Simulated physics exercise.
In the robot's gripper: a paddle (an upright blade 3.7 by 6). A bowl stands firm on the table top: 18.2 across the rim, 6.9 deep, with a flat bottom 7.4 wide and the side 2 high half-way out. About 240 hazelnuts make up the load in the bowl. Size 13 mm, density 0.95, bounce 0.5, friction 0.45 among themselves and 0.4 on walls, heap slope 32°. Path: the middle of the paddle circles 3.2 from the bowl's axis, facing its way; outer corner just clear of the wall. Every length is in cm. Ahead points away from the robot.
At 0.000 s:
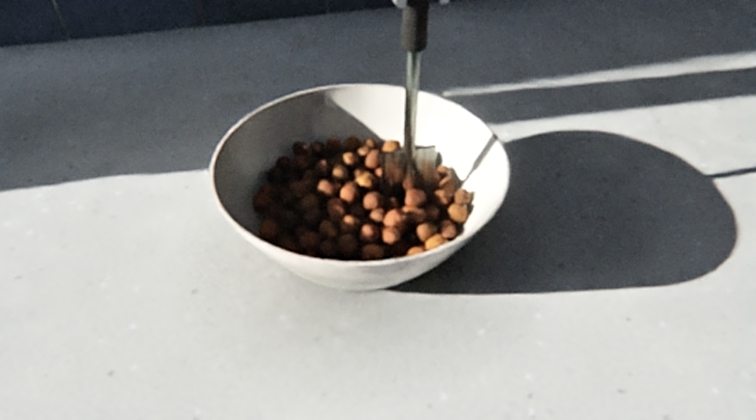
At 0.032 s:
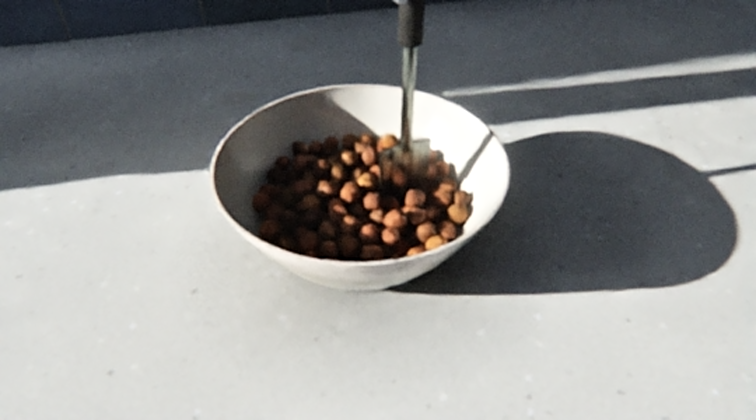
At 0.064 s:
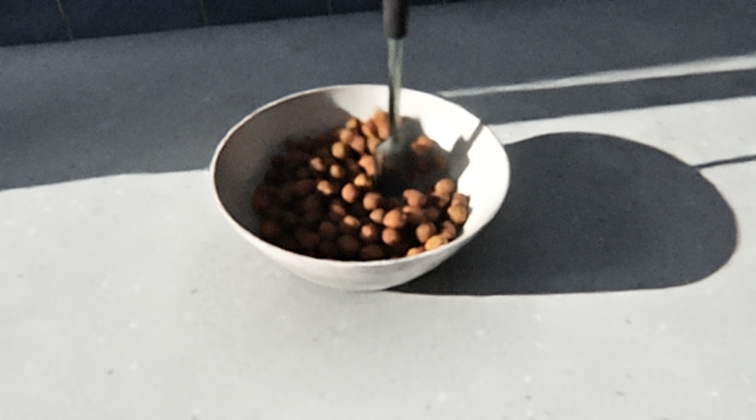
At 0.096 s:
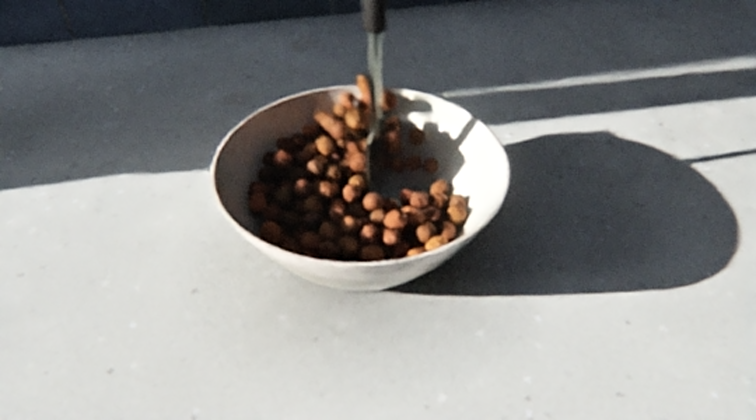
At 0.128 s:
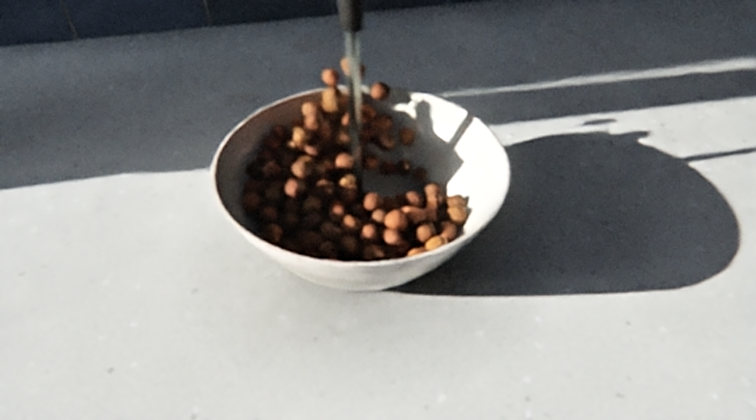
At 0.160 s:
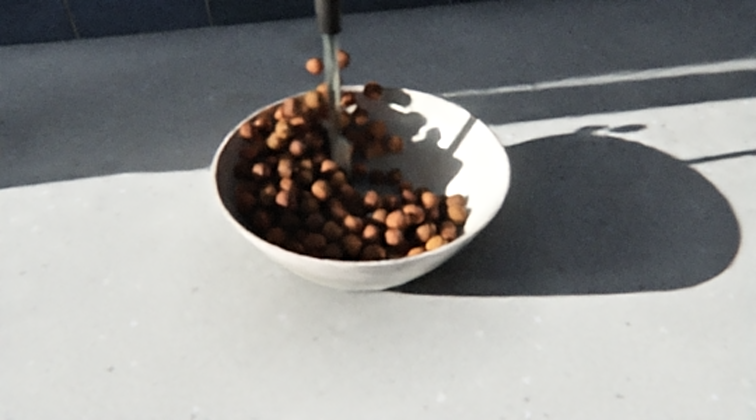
The video shows a pale bowl of small round brown nuts on a grey surface in sunlight. An upright tool held from above sweeps toward the back and left, pushing nuts up the far side, and a few rise above the rim.
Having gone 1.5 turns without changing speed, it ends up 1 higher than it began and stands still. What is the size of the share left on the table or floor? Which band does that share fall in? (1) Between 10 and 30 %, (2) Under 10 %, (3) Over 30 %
2, under 10 %.
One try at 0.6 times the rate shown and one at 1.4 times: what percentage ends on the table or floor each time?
Estimates in order: Some 0 % and some 25 %.
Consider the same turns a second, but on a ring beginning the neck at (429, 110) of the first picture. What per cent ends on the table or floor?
About 25 per cent.
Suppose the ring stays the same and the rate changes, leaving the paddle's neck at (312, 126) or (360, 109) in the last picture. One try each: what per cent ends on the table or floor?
Some 25 and 0 %.
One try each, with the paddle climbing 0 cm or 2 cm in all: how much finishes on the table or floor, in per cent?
Trial one: Roughly 10 %; trial two: Roughly 10 %.
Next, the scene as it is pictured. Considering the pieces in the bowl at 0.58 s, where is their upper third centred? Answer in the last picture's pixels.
Top-third centre at approx. (367, 139).
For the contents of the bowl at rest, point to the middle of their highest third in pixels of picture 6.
The centre sits around (322, 206) in the last picture.
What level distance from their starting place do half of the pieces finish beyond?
Near 7 cm.
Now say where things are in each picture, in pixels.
The first frame shows the paddle neck at (410, 130), 0° round; upper third of the load around (362, 198), from x 260 to 460, top at y 145; 236 in the bowl.
The second frame shows the paddle neck at (407, 125), 10° round; upper third of the load around (358, 194), from x 260 to 460, top at y 140.
The third frame shows the paddle neck at (394, 115), 35° round; upper third of the load around (352, 180), from x 260 to 460, top at y 115.
The fourth frame shows the paddle neck at (375, 110), 60° round; upper third of the load around (343, 163), from x 260 to 455, top at y 85.
The fifth frame shows the paddle neck at (354, 108), 85° round; upper third of the load around (322, 158), from x 255 to 455, top at y 65; 235 in the bowl, 1 in flight or on the tool.
The sixth frame shows the paddle neck at (334, 112), 111° round; upper third of the load around (304, 160), from x 245 to 455, top at y 55; 234 in the bowl, 2 in flight or on the tool.
After 0.37 s, 276° round, highest piece 9 above the table; 230 in the bowl, 4 on the table or floor, 2 in flight or on the tool.
After 0.58 s, 81° round, highest piece 9 above the table; 227 in the bowl, 9 on the table or floor.
After 0.88 s, 180° round, highest piece 6 above the table; 227 in the bowl, 9 on the table or floor.
After 1.58 s, 180° round, highest piece 6 above the table; 227 in the bowl, 9 on the table or floor.
In the end, 227 in the bowl, 9 on the table or floor. That is 4 % on the table or floor.
